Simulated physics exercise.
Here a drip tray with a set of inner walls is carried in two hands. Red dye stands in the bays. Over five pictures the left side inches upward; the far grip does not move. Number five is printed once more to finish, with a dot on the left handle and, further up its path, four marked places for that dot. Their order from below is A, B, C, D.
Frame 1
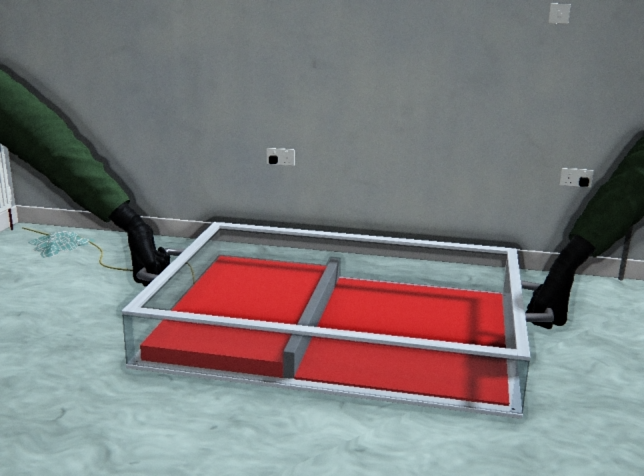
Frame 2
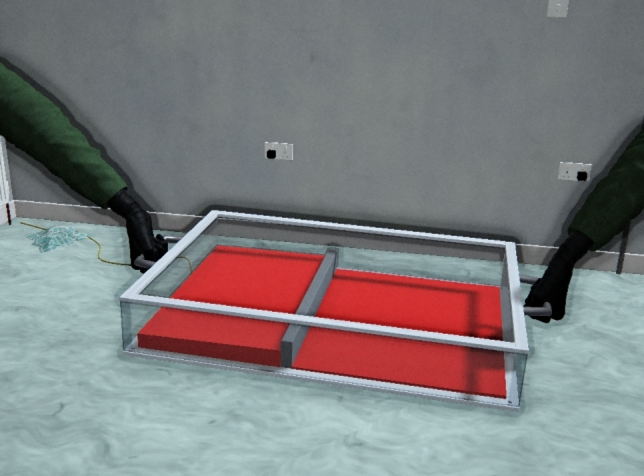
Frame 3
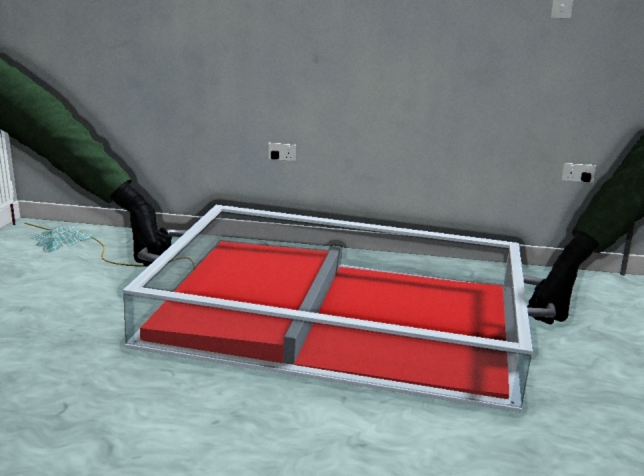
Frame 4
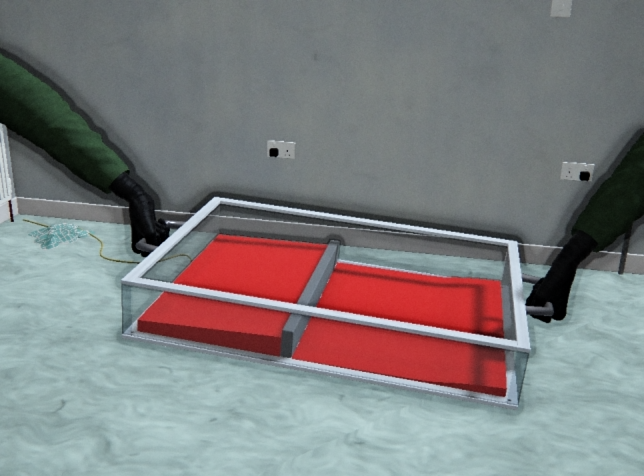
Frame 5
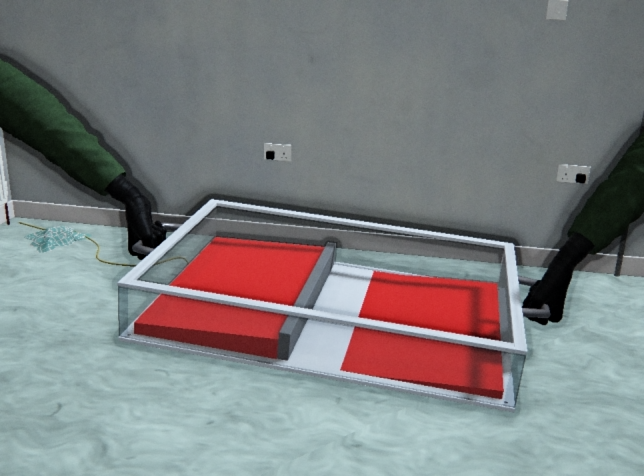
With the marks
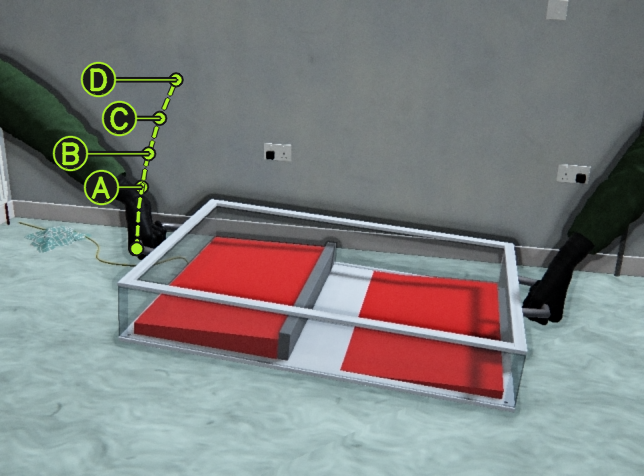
A clear tray of red liquid, split by a grey wall, was tilted slightly down to the right by two gloved hands, and the red in the right section drew away from the divider, baring white floor.
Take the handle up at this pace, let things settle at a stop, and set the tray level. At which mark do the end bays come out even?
Choose B.
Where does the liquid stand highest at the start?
The left bay.
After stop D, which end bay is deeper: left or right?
The right end bay.
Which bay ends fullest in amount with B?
The right bay.
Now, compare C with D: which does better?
The answer is C.
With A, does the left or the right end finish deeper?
The left one.
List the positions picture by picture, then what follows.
The tray is level; deepest in the left bay, at (249, 301), shallowest in the right; left handle at (154, 263).
Tipped about 1° down to the right; no wall is crossed; left handle at (152, 250).
Tipped about 2° down to the right; no wall is crossed; left handle at (155, 244).
Tipped about 3° down to the right; no wall is crossed; left handle at (153, 234).
Tipped about 3° down to the right; deepest in the left bay, at (245, 281), shallowest in the right; left handle at (150, 237).
On the marked copy, A at (141, 187); B at (148, 153); C at (159, 118); D at (176, 79).
For stop A, the left end bay stands a little deeper than the other; nothing spills.
For stop B, the two end bays stand about equally deep; nothing spills.
For stop C, the right end bay stands a little deeper than the other; nothing spills.
For stop D, the right end bay stands a little deeper than the other; nothing spills.
